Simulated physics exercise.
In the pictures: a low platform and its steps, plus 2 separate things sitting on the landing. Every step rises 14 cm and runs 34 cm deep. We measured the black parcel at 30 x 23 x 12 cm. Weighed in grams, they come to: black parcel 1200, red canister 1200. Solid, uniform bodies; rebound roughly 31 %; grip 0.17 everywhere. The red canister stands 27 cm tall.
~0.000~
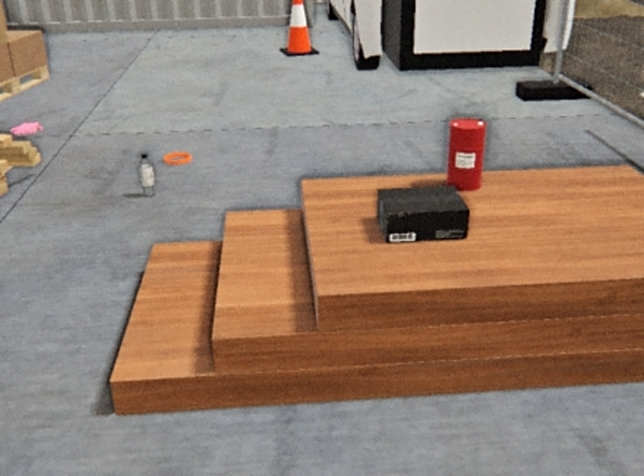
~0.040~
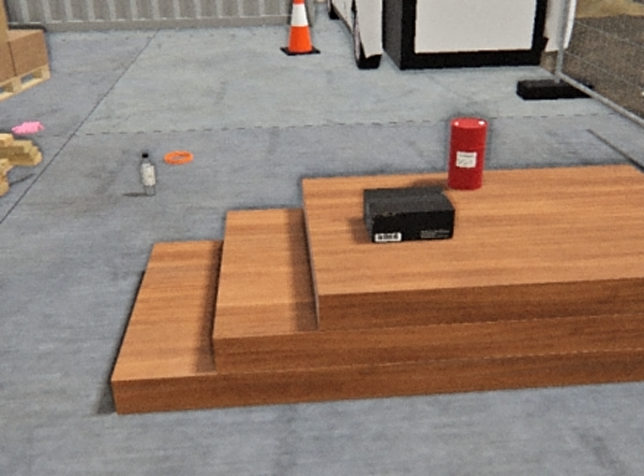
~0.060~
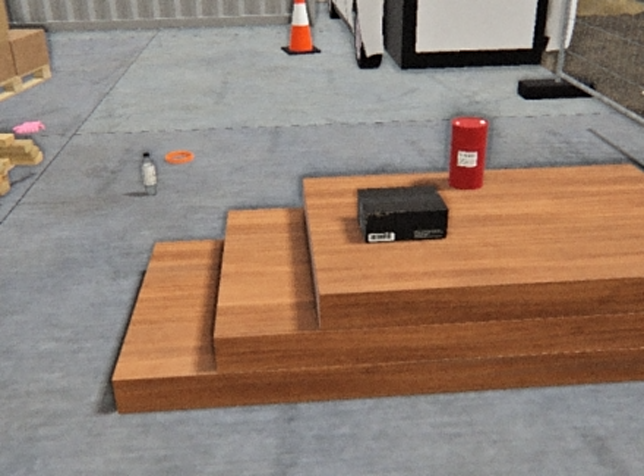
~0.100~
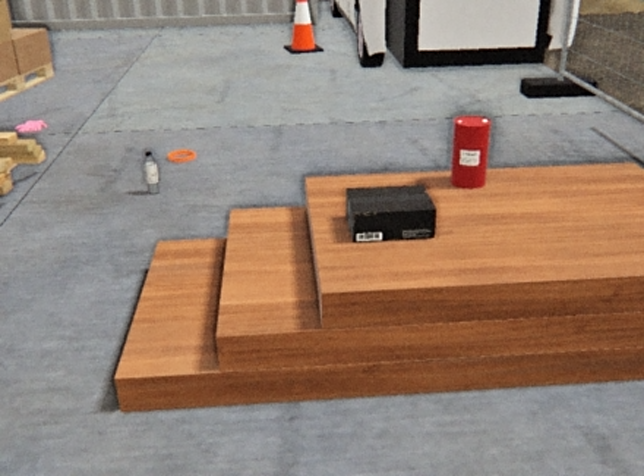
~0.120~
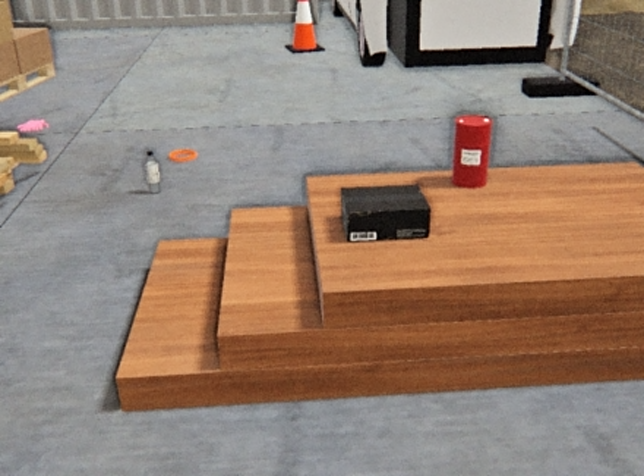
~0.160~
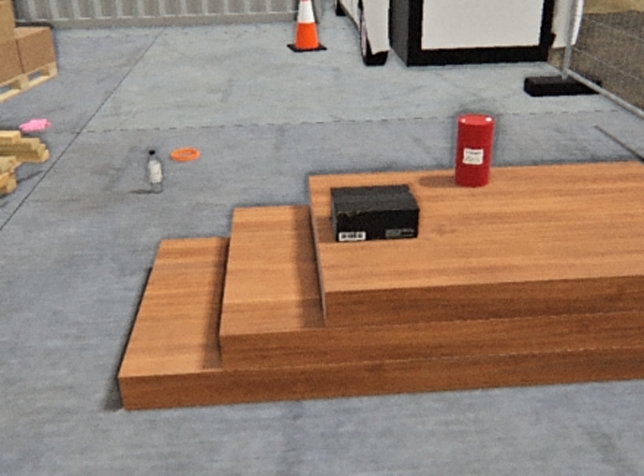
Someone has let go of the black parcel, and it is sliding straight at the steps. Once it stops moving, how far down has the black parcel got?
It has got only partway down.
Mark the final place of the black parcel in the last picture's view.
At roughly (239, 253).
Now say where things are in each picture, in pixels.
In the first frame, 42 cm to the first step; black parcel (421, 213); red canister (466, 155).
In the second frame, 36 cm to the first step; black parcel (407, 213); red canister (467, 154).
In the third frame, 34 cm to the first step; black parcel (401, 213); red canister (468, 154).
In the fourth frame, 29 cm to the first step; black parcel (389, 213); red canister (470, 152).
In the fifth frame, 26 cm to the first step; black parcel (384, 212); red canister (471, 152).
In the sixth frame, 21 cm to the first step; black parcel (373, 212); red canister (474, 151).
After 0.36 s, 1 cm to the first step; black parcel near (319, 215).
After 0.66 s, 20 cm past the top edge and 9 cm lower; black parcel near (264, 239).
In the end (1.7 s), 29 cm past the top edge and 14 cm lower; red canister under 12 cm from the start. At the end, from the last picture's camera, black parcel near (239, 253).
